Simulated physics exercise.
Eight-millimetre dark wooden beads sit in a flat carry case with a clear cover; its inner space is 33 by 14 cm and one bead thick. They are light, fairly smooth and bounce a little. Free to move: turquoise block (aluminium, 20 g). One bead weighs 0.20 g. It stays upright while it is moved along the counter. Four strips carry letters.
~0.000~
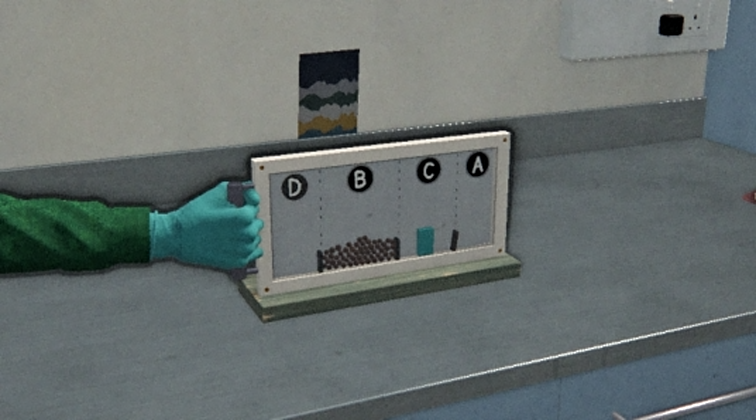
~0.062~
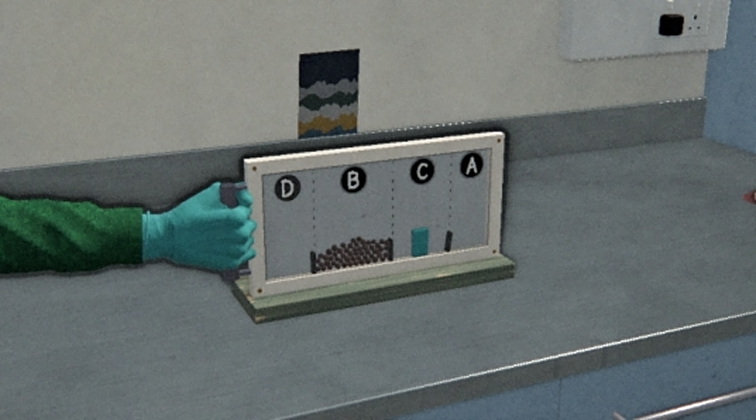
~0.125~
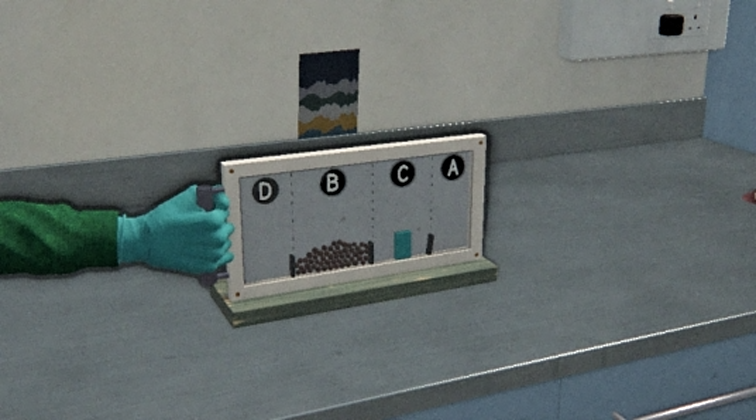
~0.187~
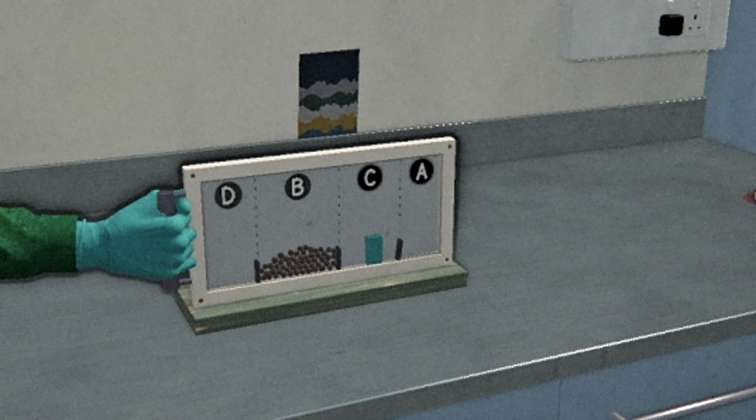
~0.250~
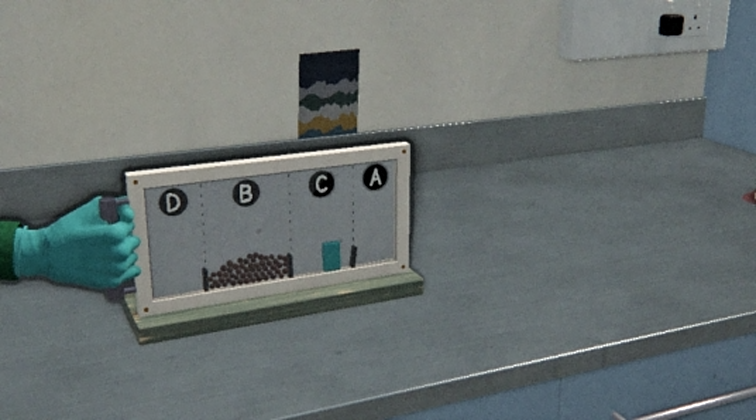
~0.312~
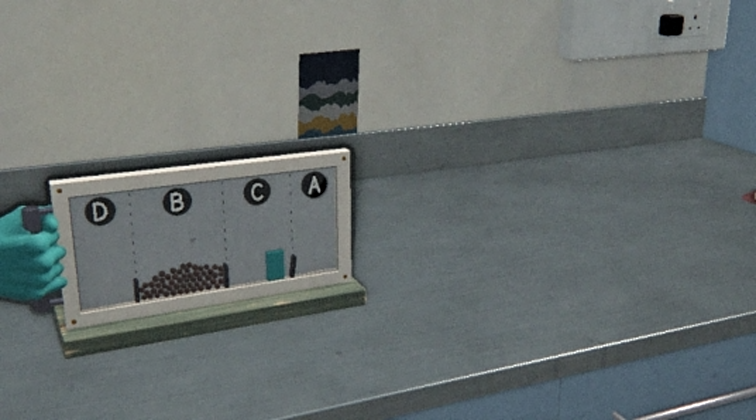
At the start, a teal-gloved hand in a green sleeve grips the left end of a clear-fronted case holding a heap of dark beads and a turquoise block. The hand draws the case leftward along the grey worktop, slightly at first, then farther, while the heap keeps its low mound.
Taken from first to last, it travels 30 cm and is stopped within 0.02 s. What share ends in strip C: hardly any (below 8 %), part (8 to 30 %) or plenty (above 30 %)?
Strip C: Hardly any.
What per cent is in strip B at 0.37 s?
Some 100 per cent.
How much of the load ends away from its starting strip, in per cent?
Some 25 per cent.
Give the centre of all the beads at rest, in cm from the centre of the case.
Some 7 cm left and 6 cm below.
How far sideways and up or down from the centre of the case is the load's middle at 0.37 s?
Some 5 cm left and 5 cm below.
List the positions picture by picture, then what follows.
The first frame shows at its start; about 60 beads; beads centred (360, 253); top one (365, 238); turquoise block (425, 242); A (478, 164), B (360, 179), C (429, 170), D (295, 187).
In the second frame, 1 cm to the left; beads centred (353, 254); top one (359, 239).
In the third frame, 4 cm to the left; beads centred (334, 257); top one (340, 242); wall ends (431, 236), (371, 243), (292, 257).
In the fourth frame, 8 cm to the left; beads centred (300, 263); top one (306, 248); turquoise block (374, 250).
In the fifth frame, 15 cm to the left; beads centred (250, 271); top one (256, 255).
In the sixth frame, 23 cm to the left; beads centred (184, 281); top one (189, 265); turquoise block (275, 265); A (314, 185), B (177, 202), C (257, 192), D (100, 211).
After 0.37 s, it is 30 cm to the left; the beads' middle is 5 cm left of and 5 cm below the centre; B 100 %.
After 0.47 s, it is 30 cm to the left; the beads' middle is 6 cm left of and 4 cm below the centre; B 80 %, D 20 %.
After 0.62 s, it is 30 cm to the left; the beads' middle is 7 cm left of and 6 cm below the centre; B 75 %, D 25 %.
All still by 1.2 s, it is 30 cm to the left; A 0 %, B 75 %, C 0 %, D 25 %.
